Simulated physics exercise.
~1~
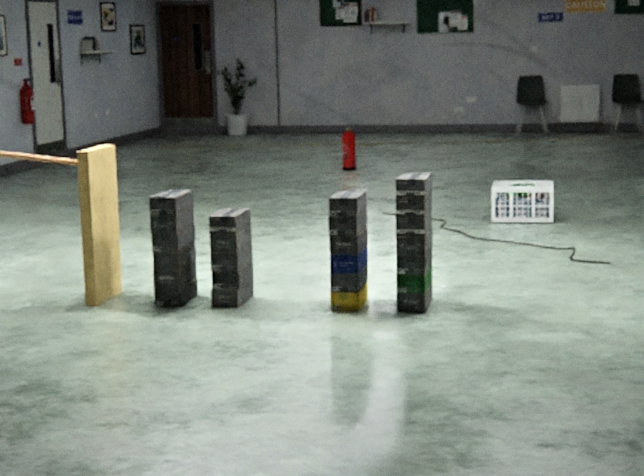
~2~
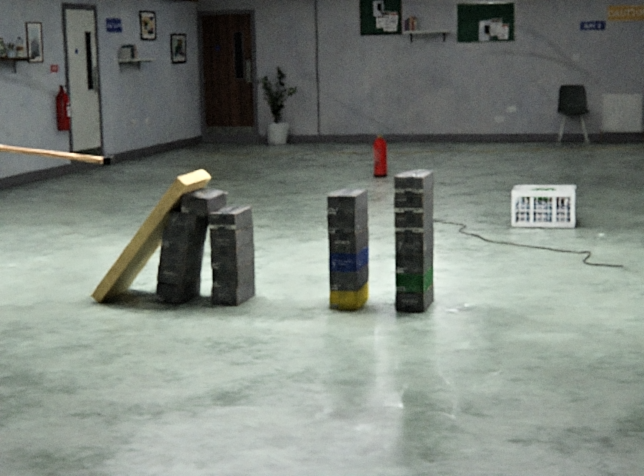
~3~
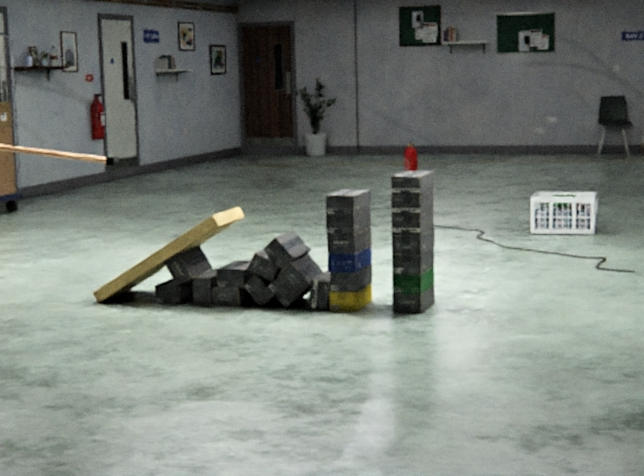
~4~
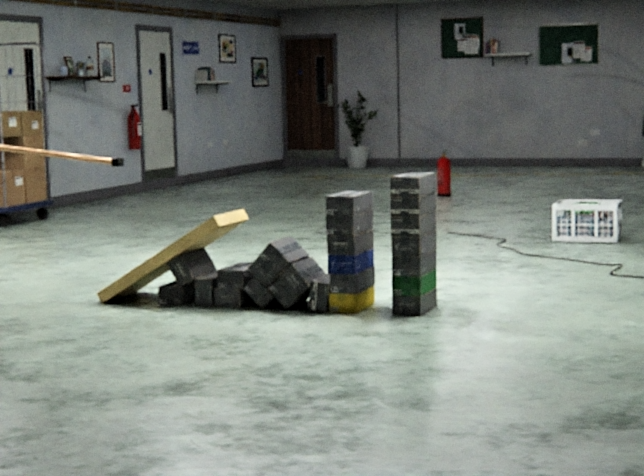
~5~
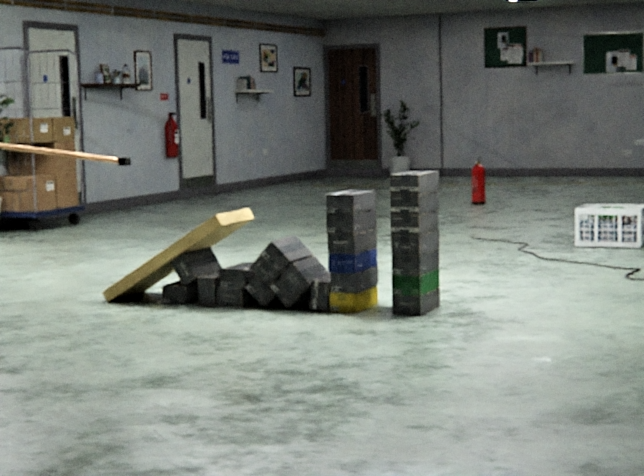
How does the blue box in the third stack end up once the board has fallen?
The blue box stays up in its stack, just above the yellow one, with the fallen boxes heaped to its left.
